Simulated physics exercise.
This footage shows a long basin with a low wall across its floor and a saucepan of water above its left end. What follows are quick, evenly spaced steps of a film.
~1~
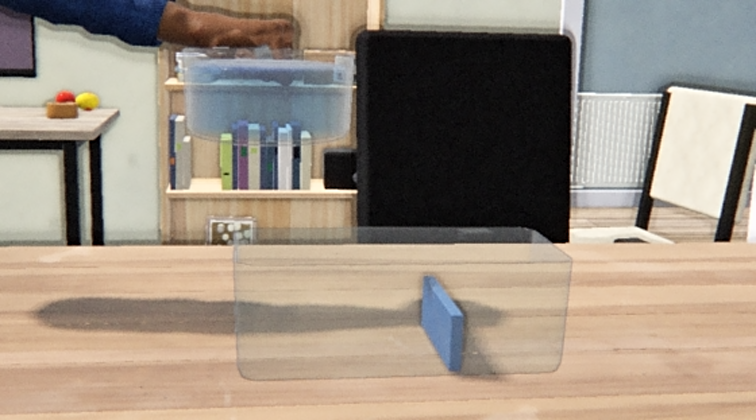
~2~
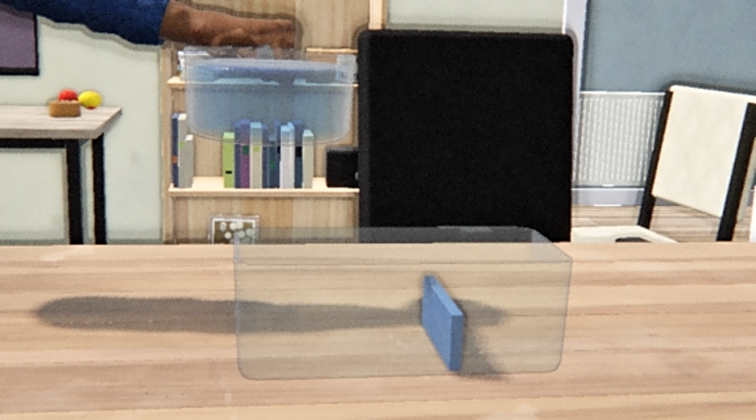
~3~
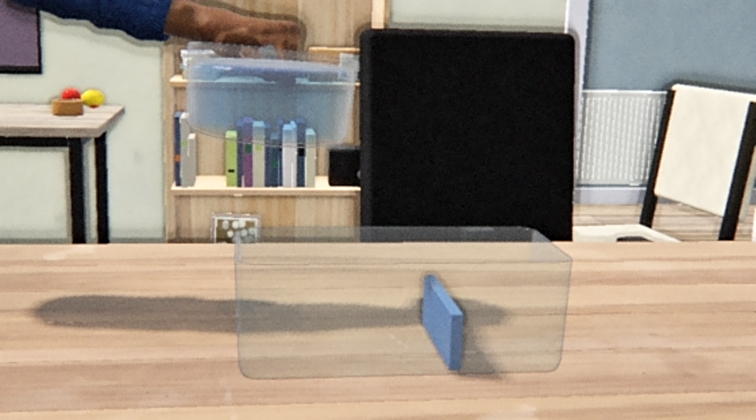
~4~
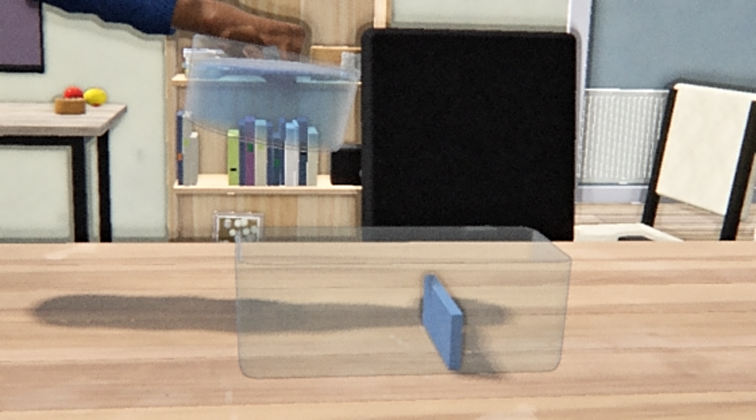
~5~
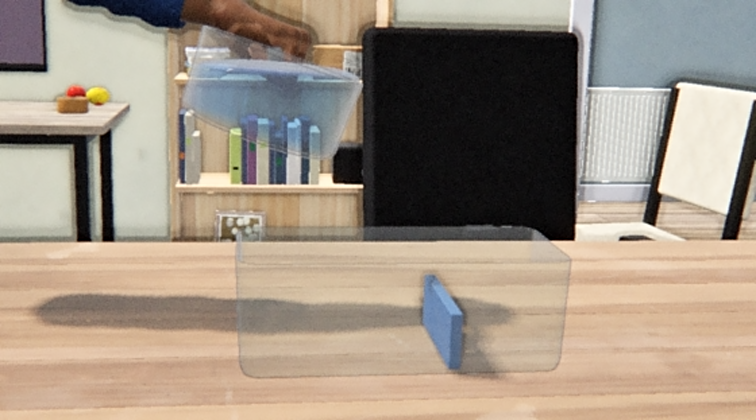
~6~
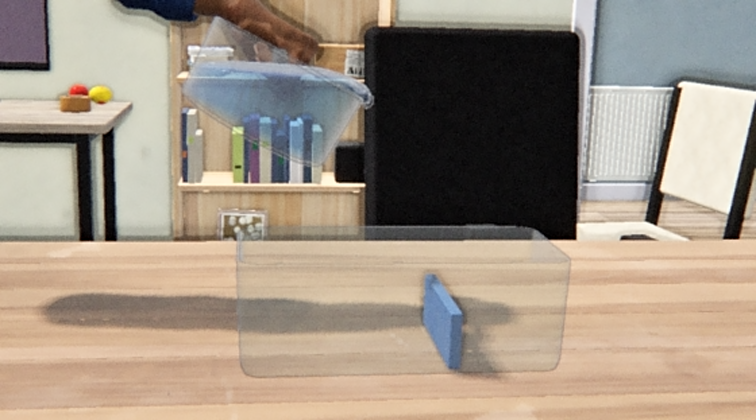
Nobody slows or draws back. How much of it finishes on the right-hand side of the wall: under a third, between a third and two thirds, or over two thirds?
After it calms, what's right of the wall is a small share, below one third.
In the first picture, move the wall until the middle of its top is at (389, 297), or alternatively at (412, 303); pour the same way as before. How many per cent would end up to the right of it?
Well, it's close to 65 per cent for the first one, then 45 per cent for the other.
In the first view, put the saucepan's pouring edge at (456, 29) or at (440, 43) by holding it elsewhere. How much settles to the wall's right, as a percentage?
First place gives some 70 %, second place some 75 %.
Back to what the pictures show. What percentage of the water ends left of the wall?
80 %.
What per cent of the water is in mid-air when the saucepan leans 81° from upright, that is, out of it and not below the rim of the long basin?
40 %.
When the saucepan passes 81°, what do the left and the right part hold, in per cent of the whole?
The left part holds 20 percent and the right part 5 percent.
A moment on, the saucepan is tipped on its side and 38 per cent is still to pour, 19 is left of the wall and 4 right of it.
Next, the saucepan is tipped on its side and 11 per cent is still to pour, 73 is left of the wall and 9 right of it.
Then the saucepan is tipped on its side and 3 per cent is still to pour, 76 is left of the wall and 10 right of it.
Later the saucepan is tipped on its side and 1 per cent is still to pour, 80 is left of the wall and 10 right of it.
At rest 82 per cent lies left of the wall, 10 right of it and 8 outside.
